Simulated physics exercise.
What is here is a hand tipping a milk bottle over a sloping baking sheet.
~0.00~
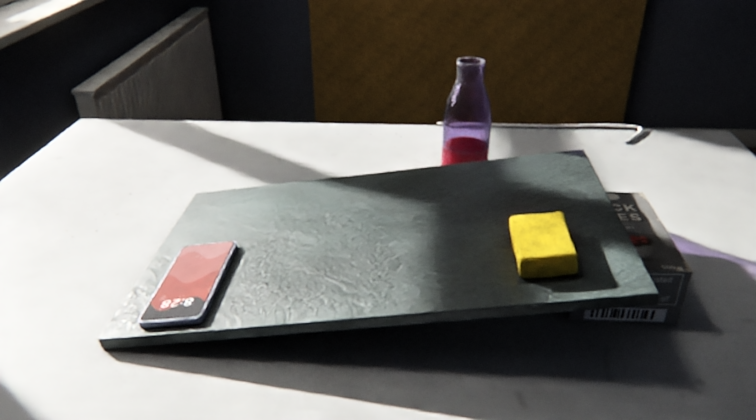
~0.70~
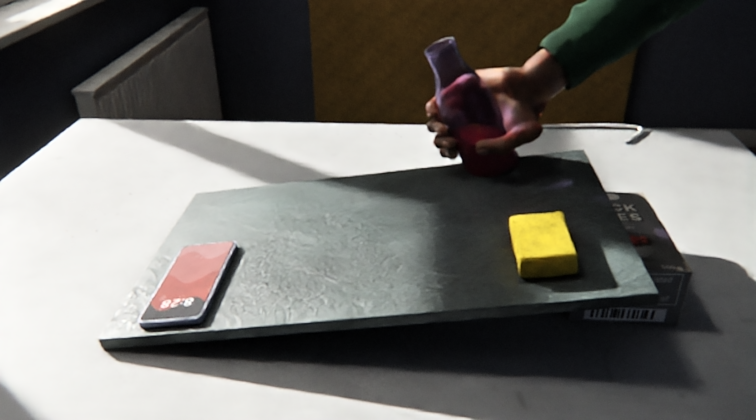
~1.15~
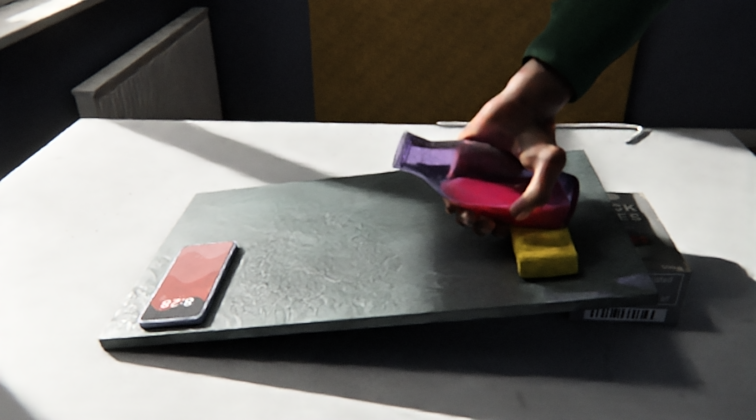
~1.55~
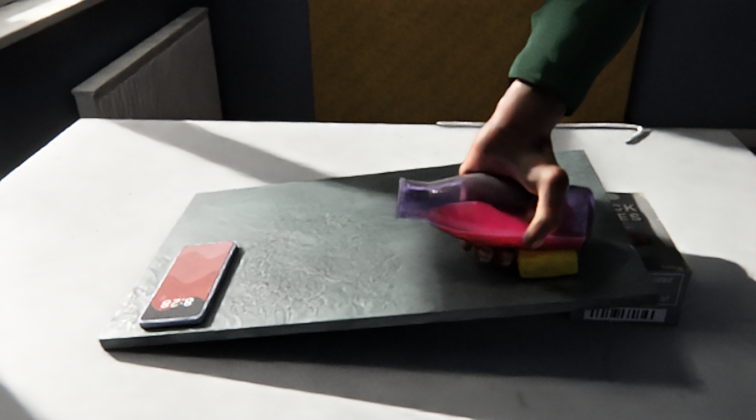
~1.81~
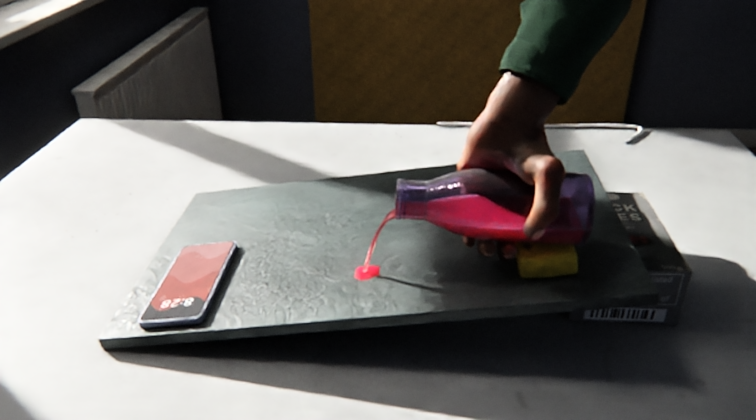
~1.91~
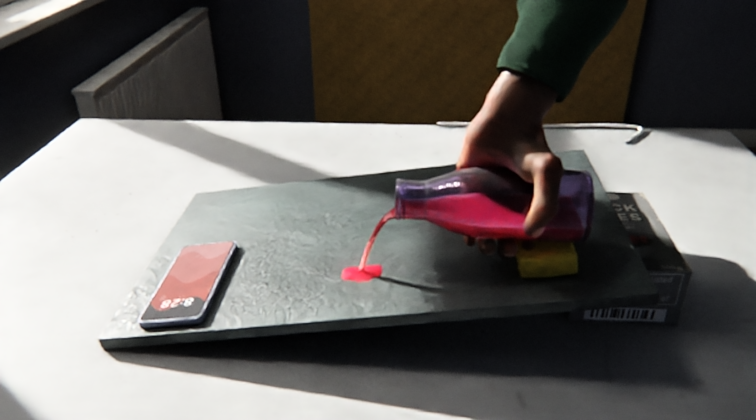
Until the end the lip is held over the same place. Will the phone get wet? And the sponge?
On the left the phone: Wet. On the right the sponge: Dry.
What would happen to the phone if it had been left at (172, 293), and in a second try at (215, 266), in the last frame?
First it is reached, then it ends up in the puddle.
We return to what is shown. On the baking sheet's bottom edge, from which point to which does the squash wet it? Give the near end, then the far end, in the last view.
The near limit is (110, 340) and the far limit is (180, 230).
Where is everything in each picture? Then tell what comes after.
The baking sheet slopes down to the left; milk bottle (467, 120) about a quarter full; phone (192, 281); sponge (542, 244), in the first frame.
Milk bottle (467, 108) tipped 25° with all of its load; phone (192, 281), in the second frame.
Milk bottle (479, 178) tipped 70° with all of its load; sponge (542, 244), in the third frame.
The baking sheet slopes down to the left; milk bottle (487, 209) tipped 85° with all of its load; phone (192, 281), in the fourth frame.
The first of it lands; milk bottle (486, 204) tipped 90° with all of its load; sponge (542, 244), in the fifth frame.
The first of it lands; milk bottle (486, 203) tipped 90° with nearly all of its load; phone (192, 281); sponge (542, 244), in the sixth frame.
After 2.6 s, it runs down to the left; the phone is reached; the sponge is untouched.
After 4.7 s, it runs down to the left and off the end; the phone is reached; the sponge is untouched.
After 8.7 s, it runs down to the left and off the end; the phone is reached; the sponge is untouched.
